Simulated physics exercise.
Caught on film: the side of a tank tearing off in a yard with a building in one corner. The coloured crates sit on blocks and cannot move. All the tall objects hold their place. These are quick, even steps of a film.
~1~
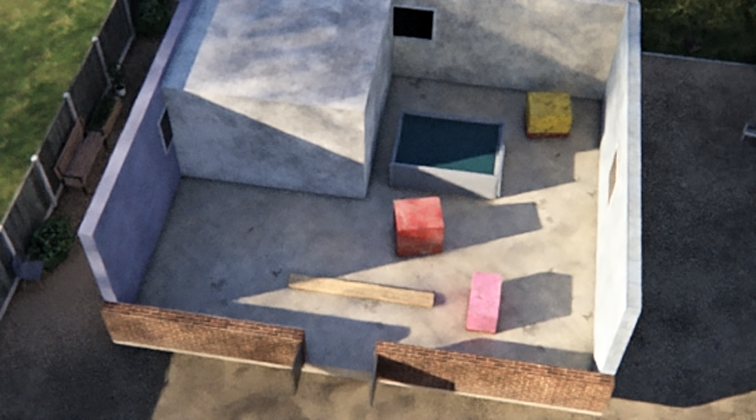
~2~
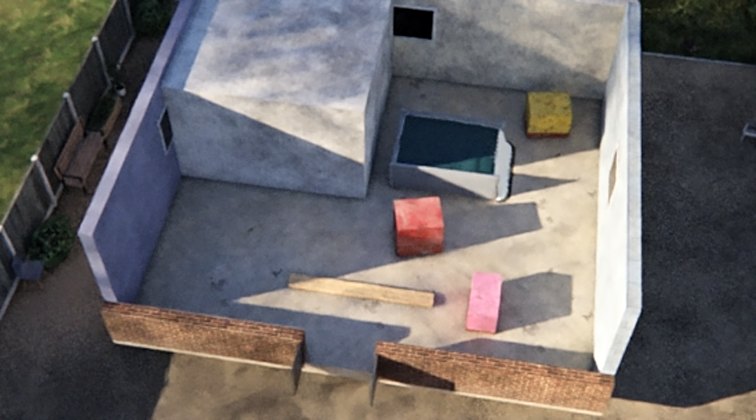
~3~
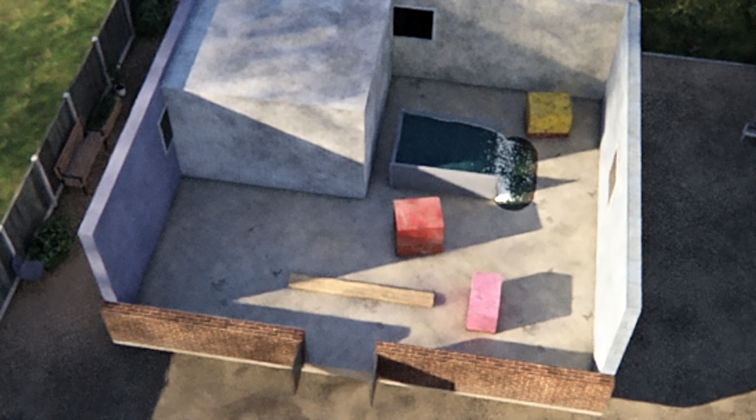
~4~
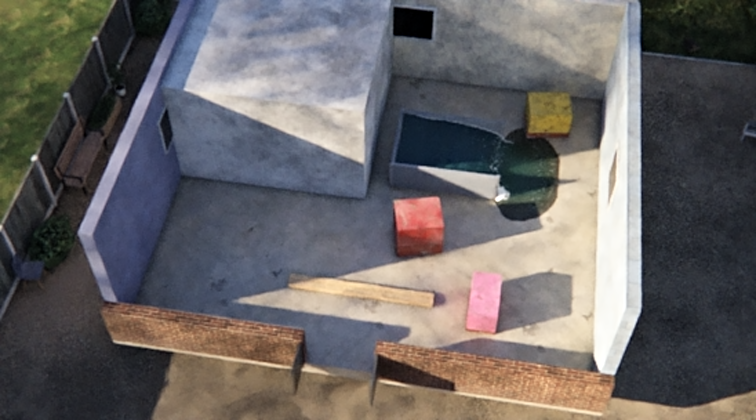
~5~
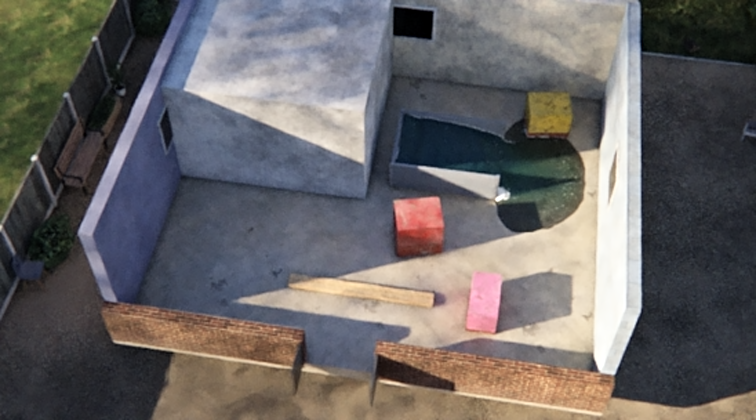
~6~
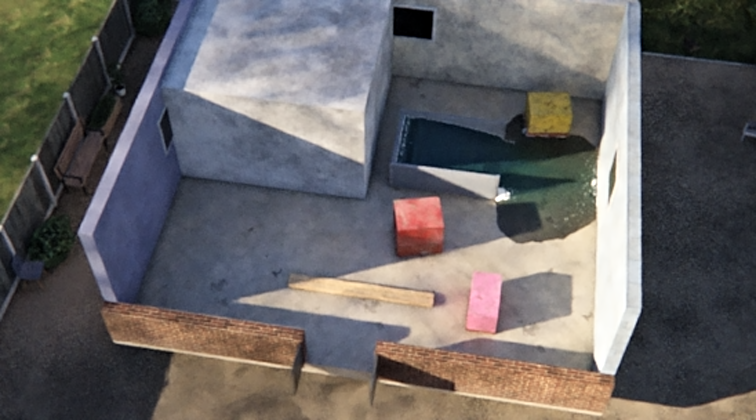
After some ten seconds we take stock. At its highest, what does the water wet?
The pink crate is wetted; the yellow crate is wetted; the red crate escapes dry.
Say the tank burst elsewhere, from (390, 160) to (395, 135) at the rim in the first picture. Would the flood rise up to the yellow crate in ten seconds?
My reading: Yellow is safe.
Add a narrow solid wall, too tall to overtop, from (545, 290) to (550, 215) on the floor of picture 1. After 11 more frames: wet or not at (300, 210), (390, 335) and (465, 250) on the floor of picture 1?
In turn: Not flooded, dry, no water.
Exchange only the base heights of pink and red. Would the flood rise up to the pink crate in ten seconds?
Then: Pink keeps dry.
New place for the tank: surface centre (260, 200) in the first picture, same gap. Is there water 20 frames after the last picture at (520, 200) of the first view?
Verdict: Awash.
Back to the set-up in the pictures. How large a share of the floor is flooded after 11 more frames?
Near 20 in a hundred.
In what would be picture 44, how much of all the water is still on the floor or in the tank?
Near 100 in a hundred.
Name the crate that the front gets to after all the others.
It is the red one.
A moment on, water covers 15 % of the floor; the pink crate not reached, the yellow crate water round its plinth, the red crate not reached.
Next, water covers 20 % of the floor; the pink crate not reached, the yellow crate water round its plinth, the red crate not reached.
Then, water covers 35 % of the floor; the pink crate water round its plinth, the yellow crate water round its plinth, the red crate not reached.
Later, water covers 60 % of the floor; the pink crate water round its plinth, the yellow crate water round its plinth, the red crate water round its plinth.
In the end, water covers 85 % of the floor; the pink crate was topped, the yellow crate was topped, the red crate stayed above the water.
